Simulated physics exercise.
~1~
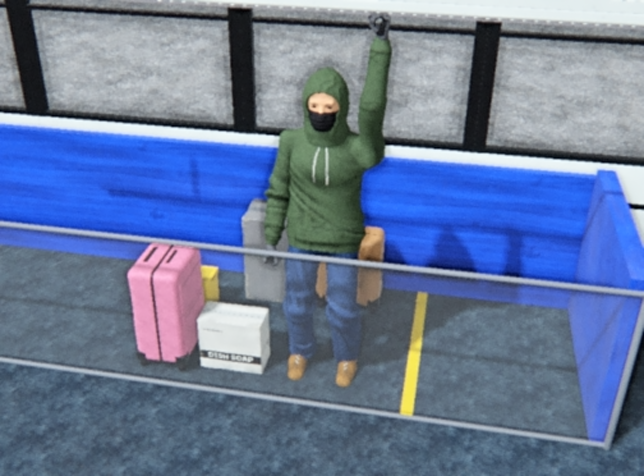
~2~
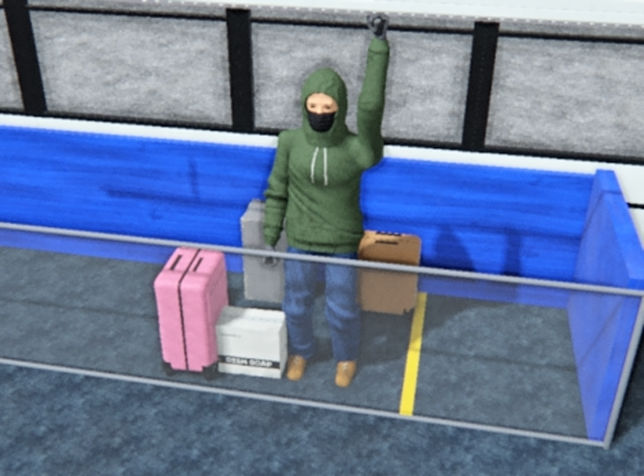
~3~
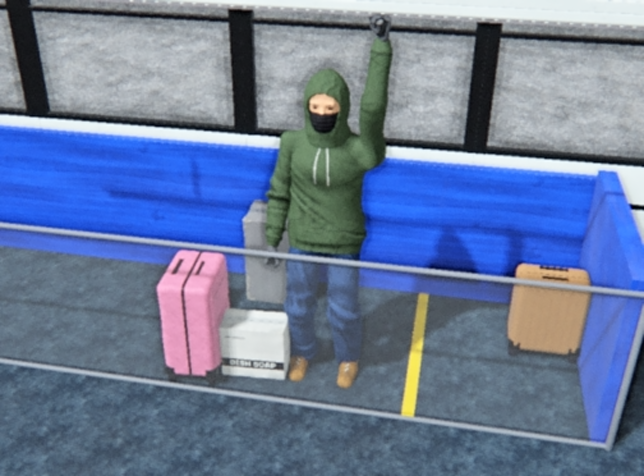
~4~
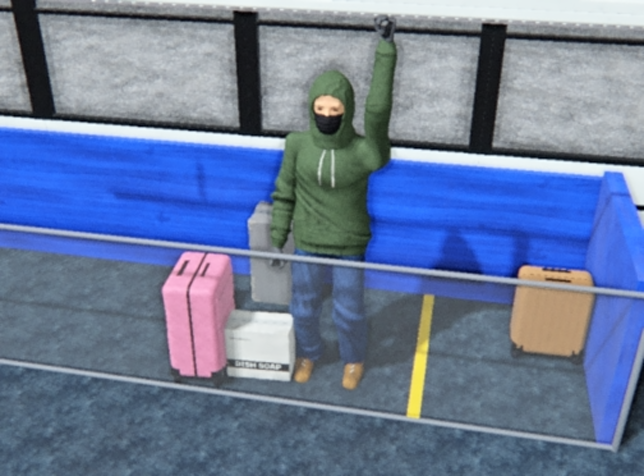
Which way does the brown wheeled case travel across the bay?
The brown wheeled case rolls to the right, going from behind the passenger's legs to a spot near the right-hand panel.
